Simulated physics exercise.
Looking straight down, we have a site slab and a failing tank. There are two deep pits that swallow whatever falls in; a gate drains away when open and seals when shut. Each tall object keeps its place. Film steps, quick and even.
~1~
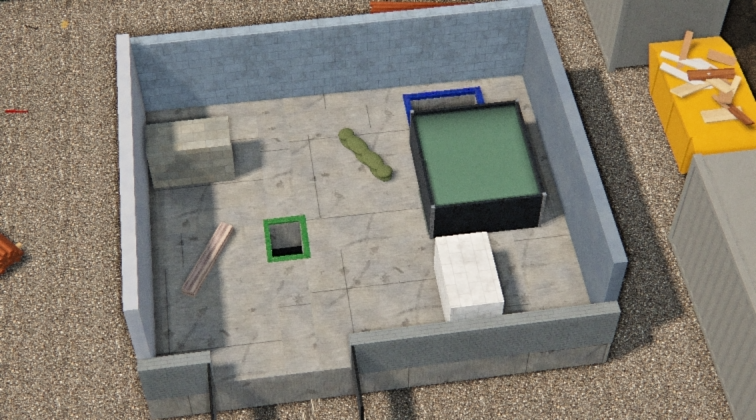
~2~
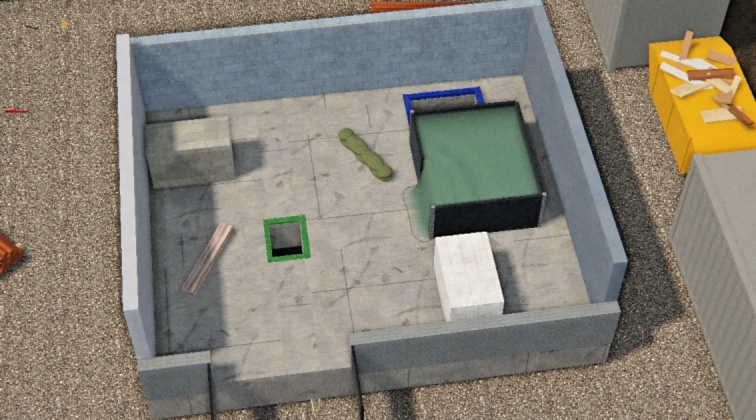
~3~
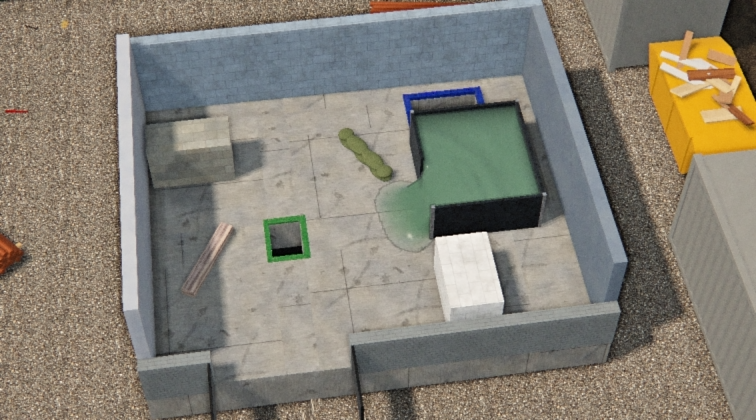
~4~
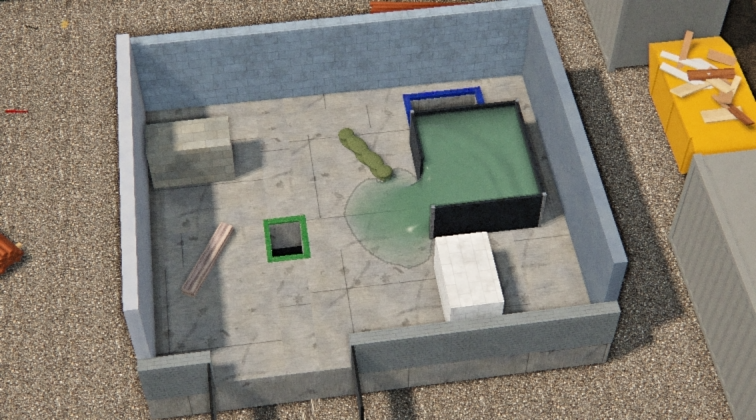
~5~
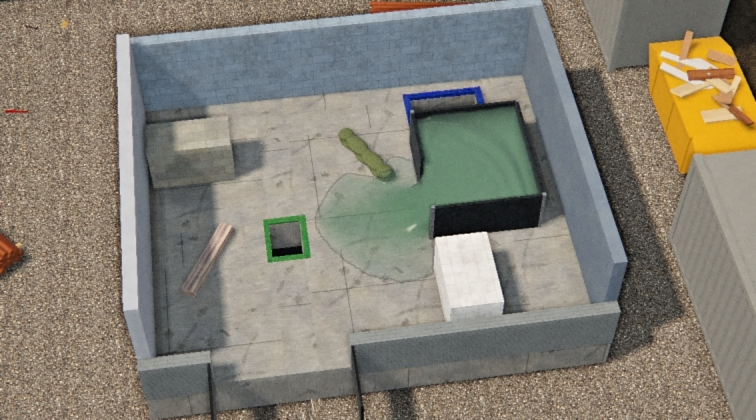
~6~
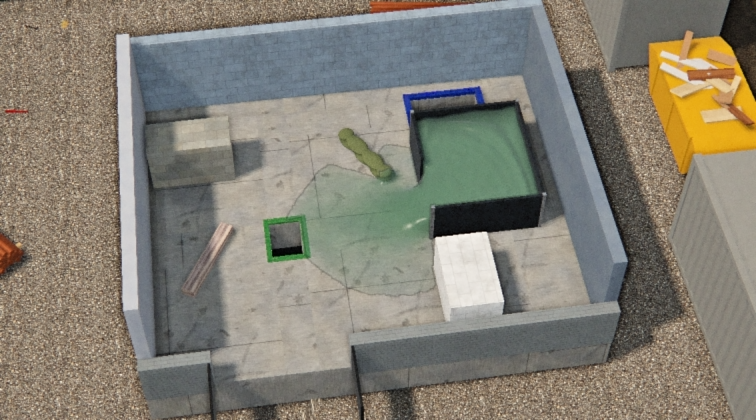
Green water pours from a gap in the open tank and spreads left across the slab.
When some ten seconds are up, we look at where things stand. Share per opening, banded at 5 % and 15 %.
Gate - over 15 %, green pit - over 15 %, blue pit - under 5 %.
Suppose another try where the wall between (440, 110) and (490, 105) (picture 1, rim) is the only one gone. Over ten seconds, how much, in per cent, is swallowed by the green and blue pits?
The green pit takes 0 per cent and the blue pit 60 per cent.
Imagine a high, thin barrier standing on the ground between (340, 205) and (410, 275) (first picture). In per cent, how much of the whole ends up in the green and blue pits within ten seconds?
The green pit gets 2 per cent and the blue pit gets 4 per cent.
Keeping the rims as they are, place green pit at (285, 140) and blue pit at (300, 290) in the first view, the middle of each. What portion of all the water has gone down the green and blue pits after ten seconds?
Per cent, approx.: Green 10, blue 8.
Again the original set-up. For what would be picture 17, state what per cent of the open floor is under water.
That's roughly 55 per cent.
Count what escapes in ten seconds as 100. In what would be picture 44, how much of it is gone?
It should be close to 70 percent by then.
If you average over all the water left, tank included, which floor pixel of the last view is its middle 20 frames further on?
The balance point is around (368, 211).
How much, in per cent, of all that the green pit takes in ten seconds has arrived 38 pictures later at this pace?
Near 70 %, I'd say.
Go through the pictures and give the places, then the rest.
Still water in the open tank at (476, 155), in the first frame.
Water pours out at (428, 204) and has run to (429, 240), in the second frame.
The front is at (382, 195), out from the gap at (428, 204), in the third frame.
The front is at (348, 213), out from the gap at (428, 205), in the fourth frame.
The front is at (320, 216), out from the gap at (428, 205), in the fifth frame.
Water pours out at (428, 205) and has run to (289, 220), in the sixth frame.
A moment on, water covers 35 % of the floor; the gate 0 %, the green pit 4 %, the blue pit 0 %.
Next, water covers 55 % of the floor; the gate 2 %, the green pit 8 %, the blue pit 0 %.
Then, water covers 65 % of the floor; the gate 6 %, the green pit 13 %, the blue pit 0 %.
Later, water covers 75 % of the floor; the gate 13 %, the green pit 18 %, the blue pit 0 %.
In the end, water covers 85 % of the floor; the gate 21 %, the green pit 25 %, the blue pit 0 %.
